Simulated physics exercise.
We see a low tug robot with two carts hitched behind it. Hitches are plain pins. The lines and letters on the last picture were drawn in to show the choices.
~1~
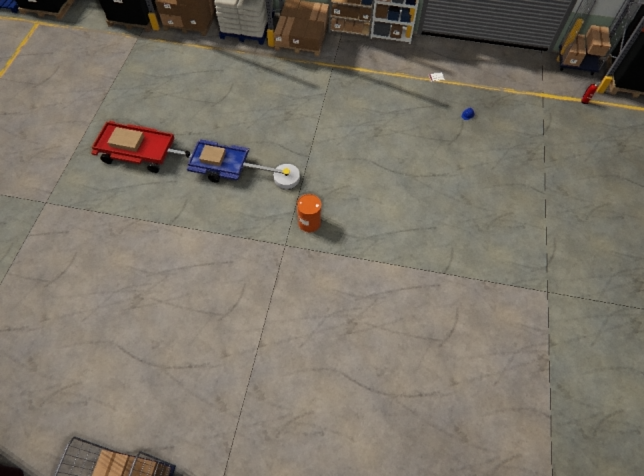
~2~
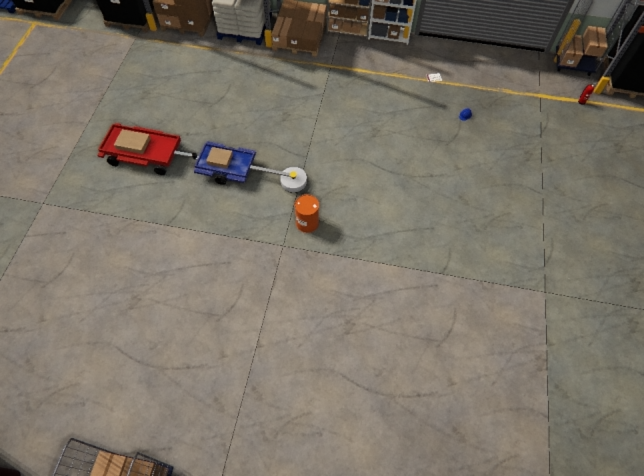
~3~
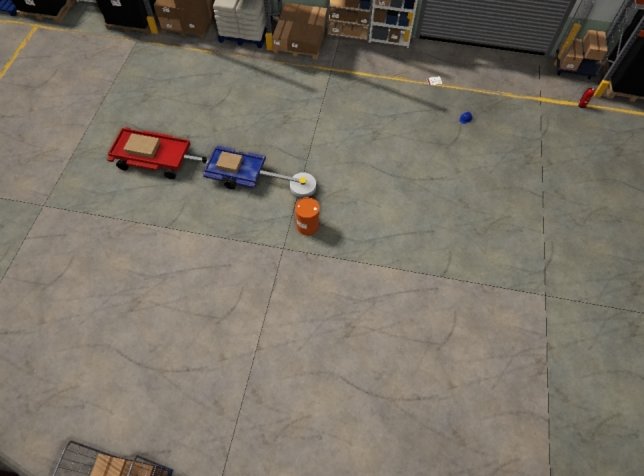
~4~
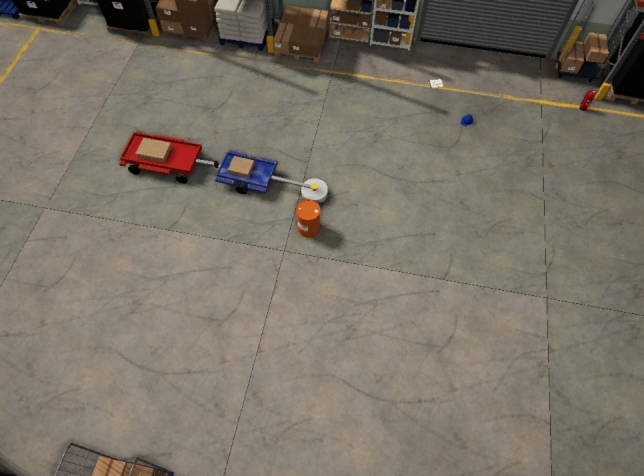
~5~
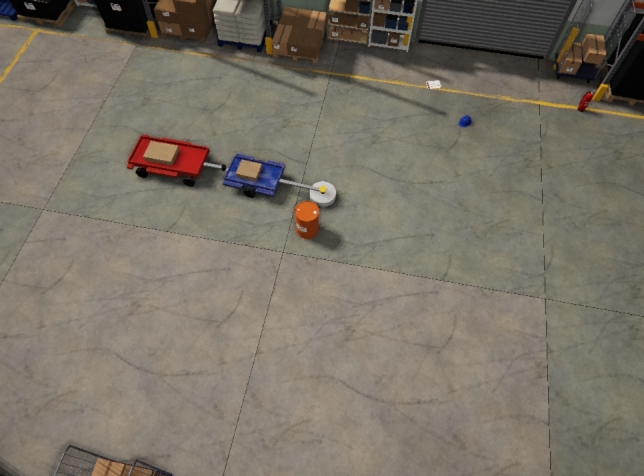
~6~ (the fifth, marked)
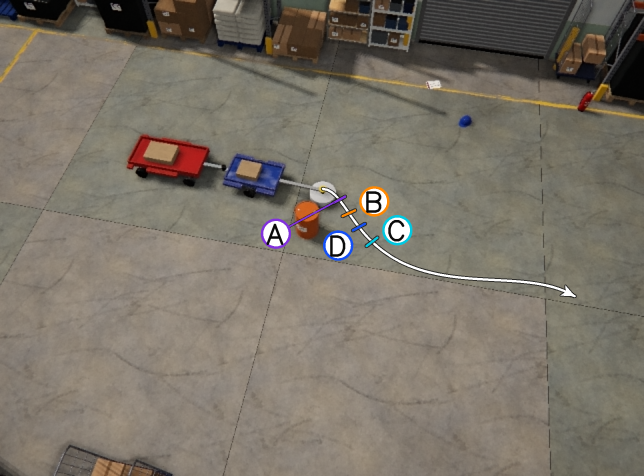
A small round white robot slowly pulled a blue cart and a red cart, each carrying a box, rightward across the warehouse floor, passing just behind an orange drum that stayed put.
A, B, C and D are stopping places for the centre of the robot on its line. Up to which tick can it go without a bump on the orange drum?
It can go as far as B.
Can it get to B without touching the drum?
Yes.
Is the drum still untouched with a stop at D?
No.
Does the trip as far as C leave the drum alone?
No.
On the copy, A at (339, 200); B at (349, 213); C at (372, 242); D at (359, 227); the route from (323, 189) via (425, 271) to (575, 296).
On B. First, robot (334, 198), last cart (181, 159).
Then, robot (343, 209), last cart (193, 161).
Finally, robot (349, 217), last cart (202, 162); nothing has been touched.
By contrast, A is safe but short; C is too far, the drum has been hit; D is too far, the drum has been hit.
